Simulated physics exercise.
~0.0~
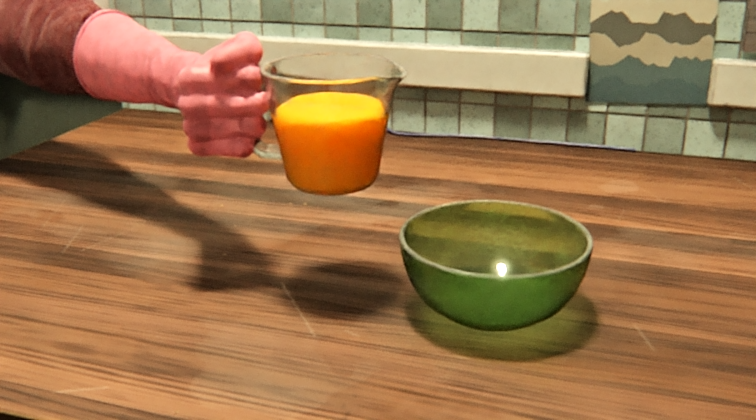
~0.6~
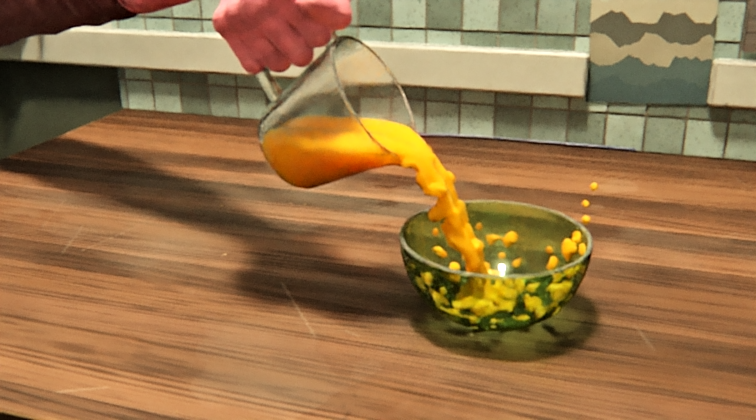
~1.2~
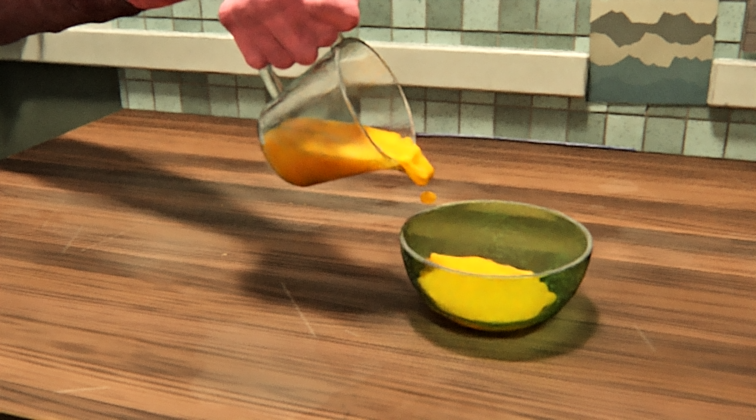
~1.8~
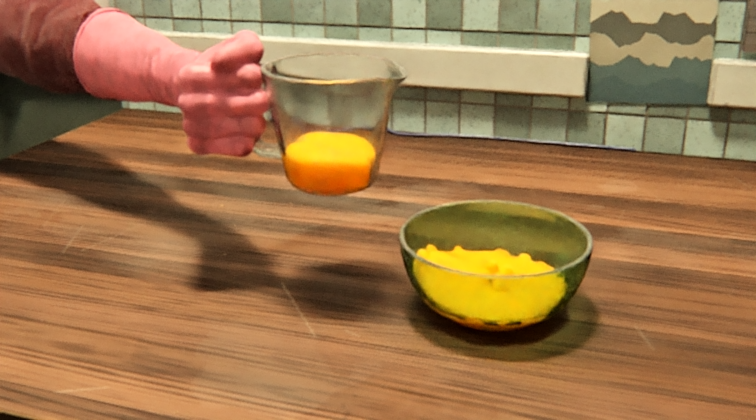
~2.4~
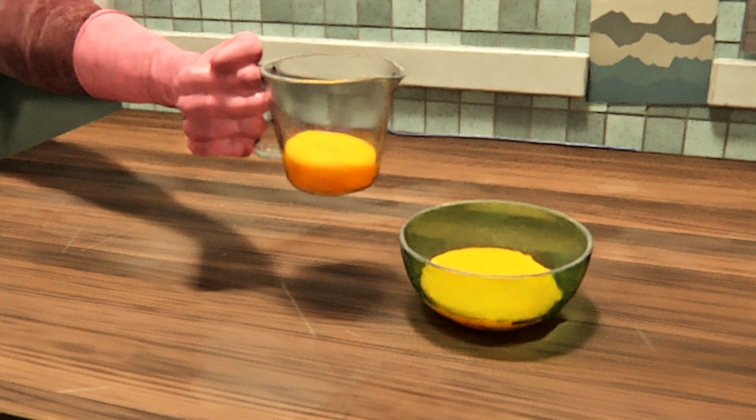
A pink-gloved hand tipped a clear glass jug to the right and poured bright orange liquid into an empty green bowl with some splashing, then levelled the jug, leaving some liquid inside it while the liquid in the bowl settled.
